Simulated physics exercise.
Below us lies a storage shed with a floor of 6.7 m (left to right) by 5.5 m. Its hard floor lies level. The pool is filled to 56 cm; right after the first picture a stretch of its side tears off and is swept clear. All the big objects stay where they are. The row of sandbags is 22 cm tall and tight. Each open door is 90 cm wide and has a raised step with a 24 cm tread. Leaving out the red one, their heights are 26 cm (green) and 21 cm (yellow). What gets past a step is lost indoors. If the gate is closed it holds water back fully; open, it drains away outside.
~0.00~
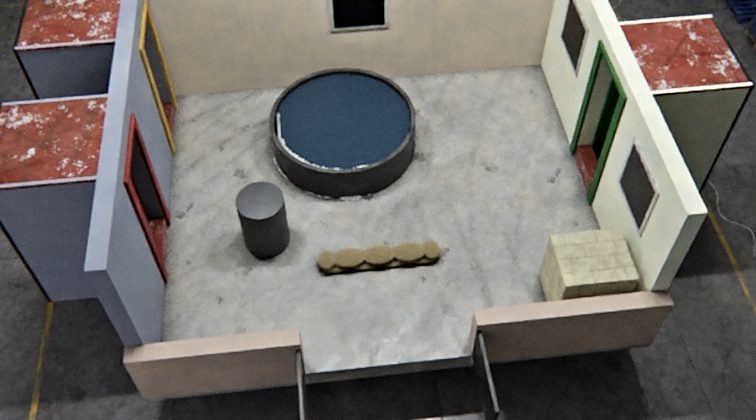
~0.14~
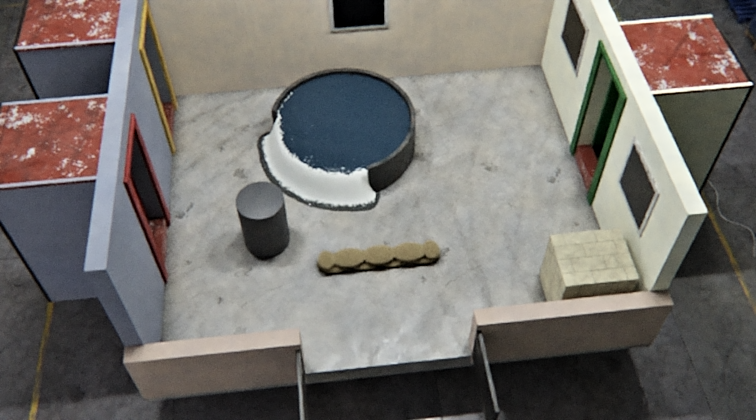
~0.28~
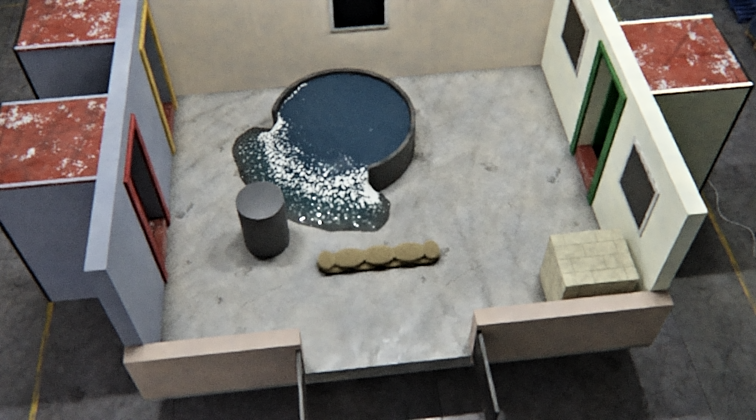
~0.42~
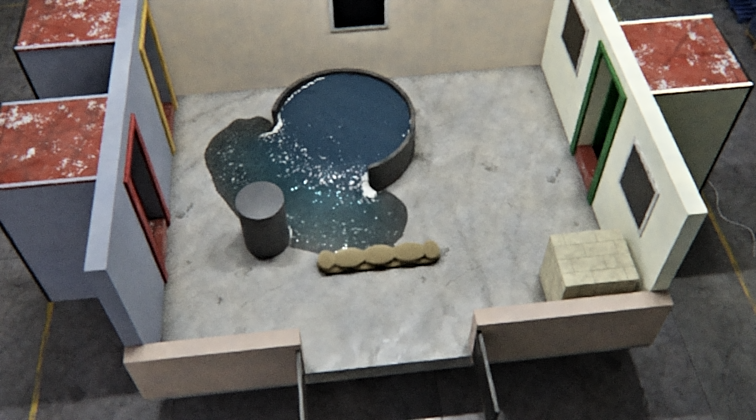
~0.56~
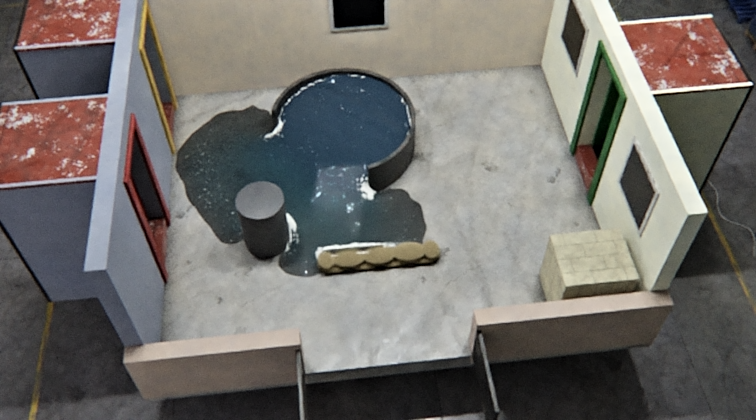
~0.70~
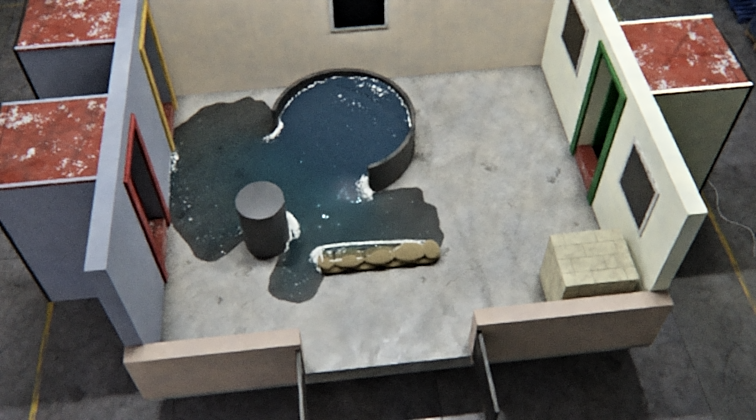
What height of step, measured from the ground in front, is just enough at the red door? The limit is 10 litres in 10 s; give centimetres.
About 25 cm.
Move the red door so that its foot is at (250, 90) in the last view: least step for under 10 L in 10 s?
About 9.0 cm.
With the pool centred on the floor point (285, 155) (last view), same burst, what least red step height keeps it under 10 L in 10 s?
About 30 cm.
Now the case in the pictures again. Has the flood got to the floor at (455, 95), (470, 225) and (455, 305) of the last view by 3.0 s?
In turn: Not reached, under water, still dry.
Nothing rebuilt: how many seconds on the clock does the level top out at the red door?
Near 2.0 s.
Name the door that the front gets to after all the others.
The green one.
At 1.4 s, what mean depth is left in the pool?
About 29 cm.
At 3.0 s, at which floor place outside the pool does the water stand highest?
Near (161, 350).
After 1.4 s water covers 35 % of the floor, deepest (35 cm) near (284, 225); 26 cm at the red door, 0 litres in over its 24 cm step.
After 3.0 s water covers 60 % of the floor, deepest (30 cm) near (161, 350); 18 cm at the red door, 12 litres in over its 24 cm step.
After 10.0 s water covers 95 % of the floor, deepest (10 cm) near (419, 144); 6 cm at the red door, 12 litres in over its 24 cm step.
At the red door as built, the water arrived by 0.9 s and peaked near 28 cm at 2.0 s.
Run again over the same 10 s with other heights there, 25 litres in over 21 cm, 3 litres over 28 cm. The limit of 10 litres is kept from about 25 cm up.
